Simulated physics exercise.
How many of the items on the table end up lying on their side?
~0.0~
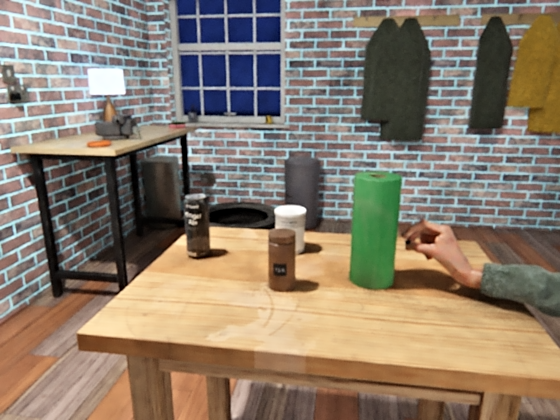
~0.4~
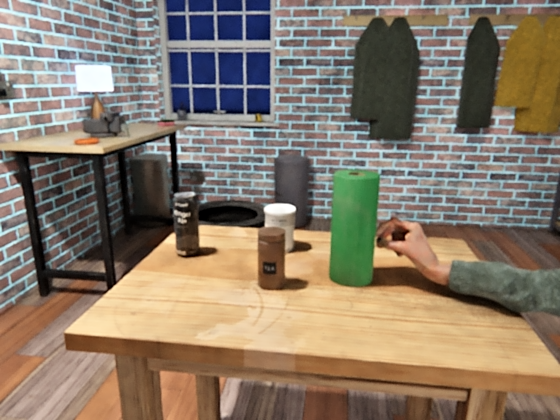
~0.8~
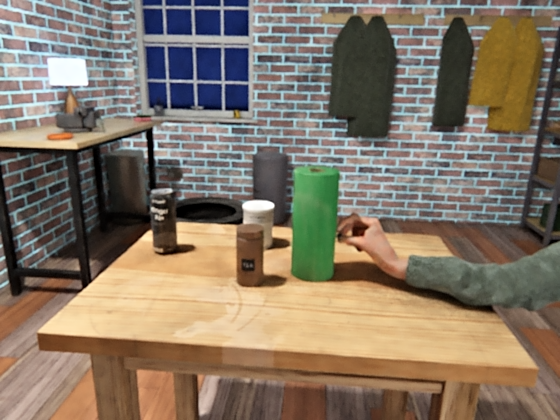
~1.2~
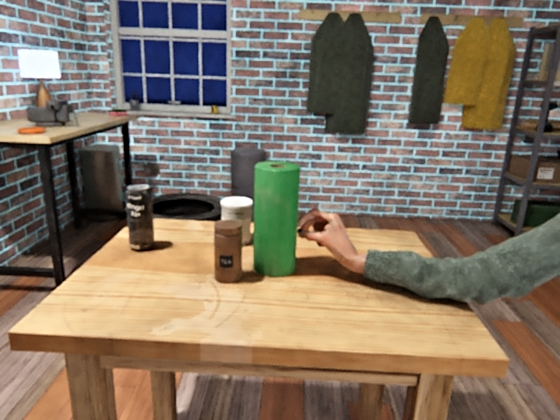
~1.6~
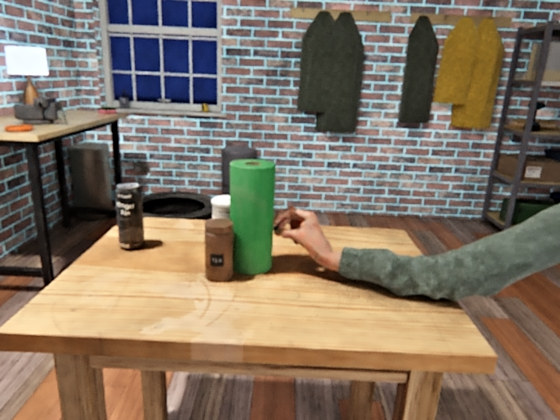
None of them do. The green roll, white tin, black can and brown jar are all still standing upright at the end.
A tall green roll stands upright on a pale wooden table, seen from slightly above in a brick-walled room with a dark window and hanging garments. To its left are a brown jar near the front, a white tin behind the jar and a black can farther left. A hand in a grey-green sleeve reaches in from the right and pushes the roll, which slides left across the tabletop as the view pans slightly right. The other containers keep their places on the table. At the end the roll is still upright, close beside the brown jar and partly covering the white tin.
